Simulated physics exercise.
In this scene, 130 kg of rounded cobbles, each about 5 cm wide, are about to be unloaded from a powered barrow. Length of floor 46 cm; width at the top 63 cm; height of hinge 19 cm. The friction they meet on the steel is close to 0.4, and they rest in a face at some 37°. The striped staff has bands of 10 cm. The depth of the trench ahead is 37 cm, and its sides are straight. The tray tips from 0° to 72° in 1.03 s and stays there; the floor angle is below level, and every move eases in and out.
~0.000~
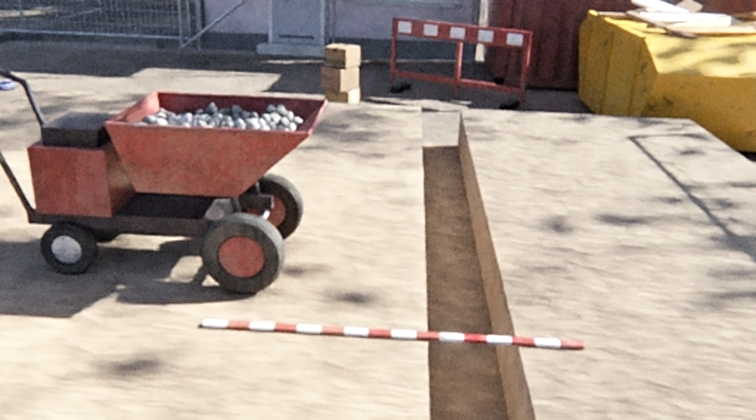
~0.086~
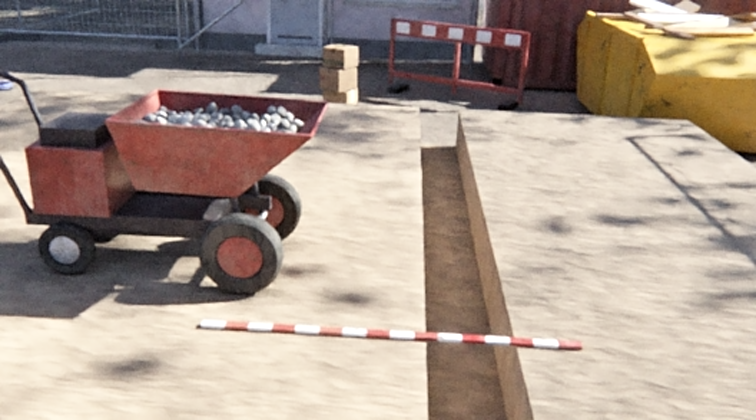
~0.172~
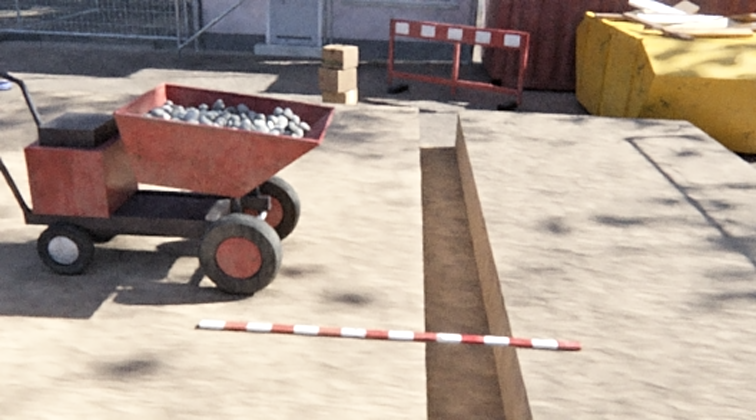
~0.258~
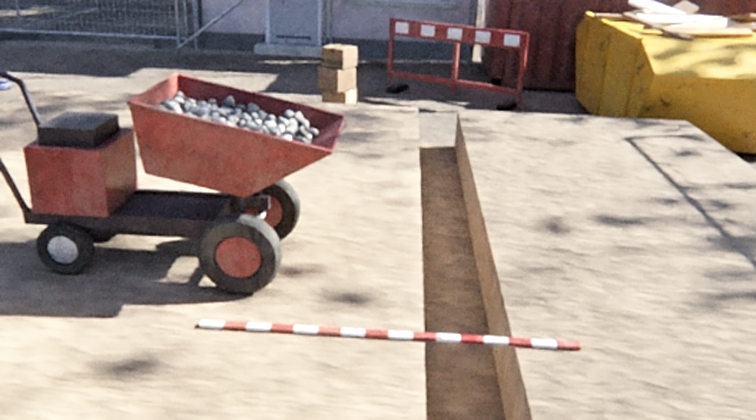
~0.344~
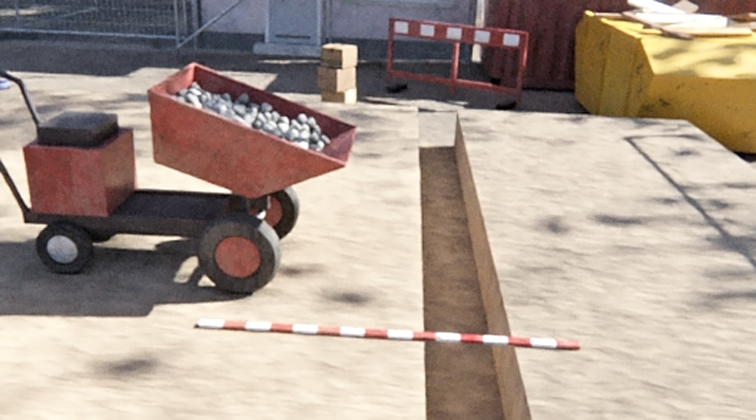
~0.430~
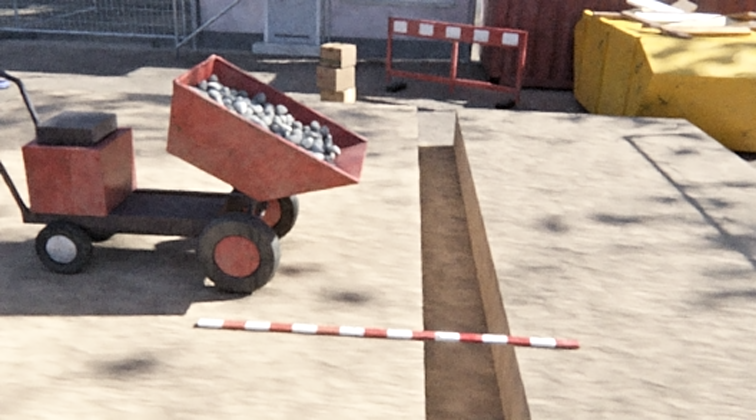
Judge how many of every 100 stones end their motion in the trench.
I would put it near 61 out of 100.
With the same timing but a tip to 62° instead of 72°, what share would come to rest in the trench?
Around 85 per cent would finish in the trench.
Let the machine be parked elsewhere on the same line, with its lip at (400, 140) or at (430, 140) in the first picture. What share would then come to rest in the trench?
Some 65 and some 15 per cent, in that order.
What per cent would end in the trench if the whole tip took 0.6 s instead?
About 70%.
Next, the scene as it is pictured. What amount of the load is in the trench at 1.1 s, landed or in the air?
By that moment, roughly 25 per cent of the load.
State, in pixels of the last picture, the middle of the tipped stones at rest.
(449, 327).
After 0.8 s the floor is at 61°; 100 % in the tray; the foremost stones are at (383, 231).
After 1.1 s the floor is at 72°; 61 % in the tray, 16 % short of the trench, 23 % in the trench; the foremost stones are at (487, 312).
After 1.5 s the floor is at 72°; 29 % in the tray, 19 % short of the trench, 52 % in the trench, 1 % past the trench; the foremost stones are at (537, 312).
After 3.4 s the floor is at 72°; 19 % in the tray, 19 % short of the trench, 61 % in the trench, 1 % past the trench; the foremost stones are at (568, 315).
